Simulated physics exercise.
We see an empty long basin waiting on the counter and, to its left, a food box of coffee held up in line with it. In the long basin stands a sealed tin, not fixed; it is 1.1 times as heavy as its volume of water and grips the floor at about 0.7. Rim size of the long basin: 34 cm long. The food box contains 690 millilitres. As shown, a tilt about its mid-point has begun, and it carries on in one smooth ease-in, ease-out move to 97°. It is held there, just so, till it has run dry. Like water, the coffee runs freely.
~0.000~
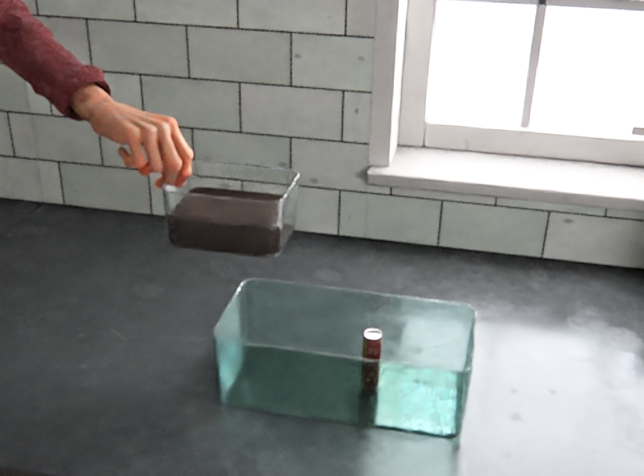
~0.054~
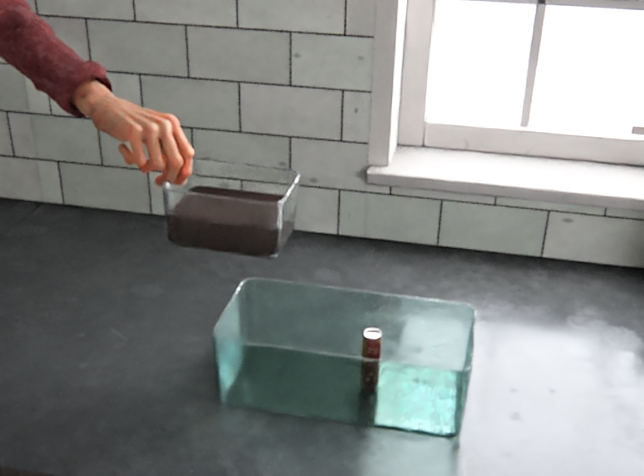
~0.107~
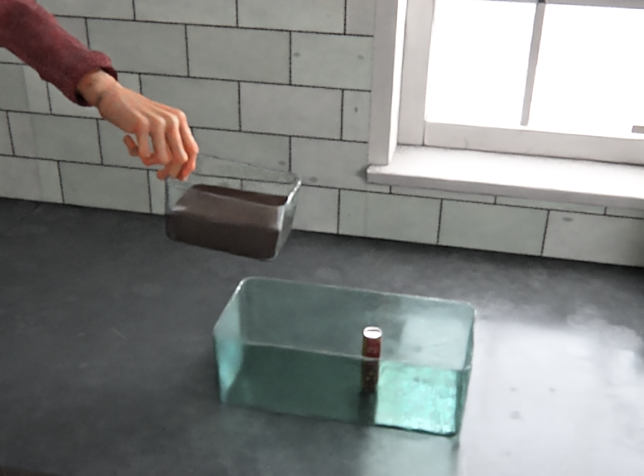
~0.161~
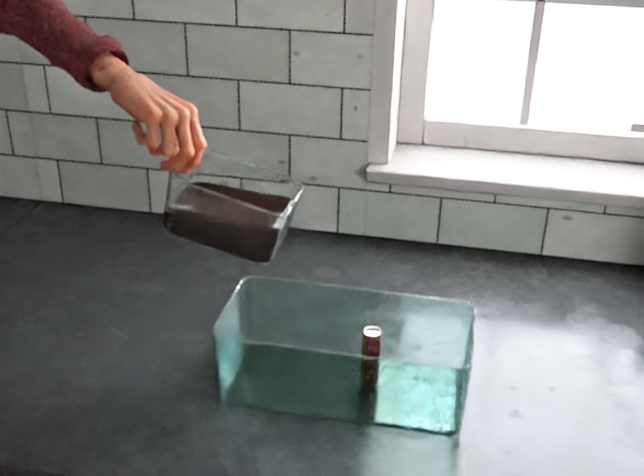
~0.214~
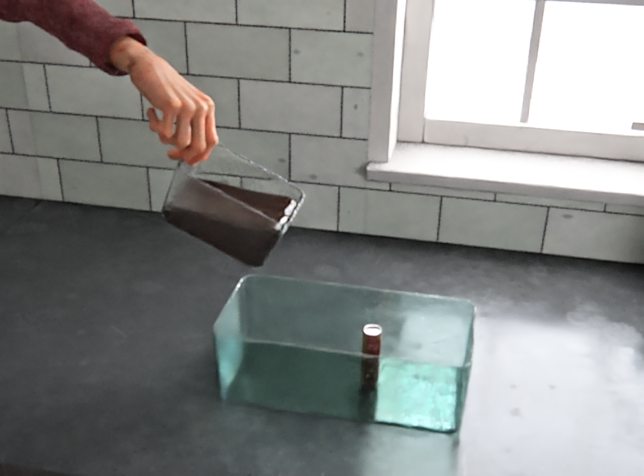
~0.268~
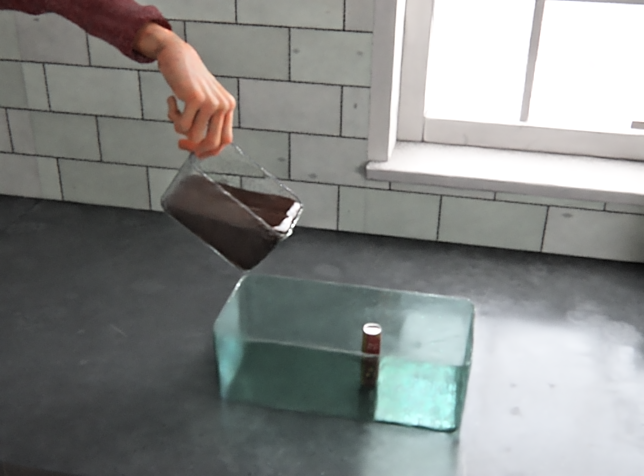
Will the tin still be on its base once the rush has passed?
It does not overbalance.
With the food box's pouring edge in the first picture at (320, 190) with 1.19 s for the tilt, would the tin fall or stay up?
After that, the tin stays vertical.
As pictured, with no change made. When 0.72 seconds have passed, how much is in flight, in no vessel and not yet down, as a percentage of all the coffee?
Estimate: Around 6 per cent.
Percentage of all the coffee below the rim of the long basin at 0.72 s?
Roughly 84 per cent.
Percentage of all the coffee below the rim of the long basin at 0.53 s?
Close to 26 in a hundred.
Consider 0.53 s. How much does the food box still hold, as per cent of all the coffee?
Still held: Roughly 28 % of the total.
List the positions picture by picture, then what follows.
The first picture shows tilt 0°; pouring edge (291, 188); surface from (181, 198) to (289, 210); the long basin's rim runs from (229, 307) to (474, 339); the tin's top is at (373, 337).
The second picture shows tilt 2°; pouring edge (291, 189); surface from (181, 198) to (289, 210).
The third picture shows tilt 7°; pouring edge (293, 193); surface from (181, 196) to (289, 210).
The fourth picture shows tilt 15°; pouring edge (295, 201); surface from (180, 193) to (289, 212).
The fifth picture shows tilt 25°; pouring edge (296, 210); surface from (178, 190) to (292, 213).
The sixth picture shows tilt 37°; pouring edge (295, 222); surface from (176, 185) to (296, 214).
After 0.53 s the tilt is 91° and 28 per cent is still to pour; the tin stands where it began.
After 0.72 s the tilt is 97° and 11 per cent is still to pour; the tin stands where it began.
After 0.91 s the tilt is 97° and 3 per cent is still to pour; the tin stands where it began.
After 1.13 s the tilt is 97° and 0 per cent is still to pour; the tin stands where it began.
In the end the tin stands where it began.
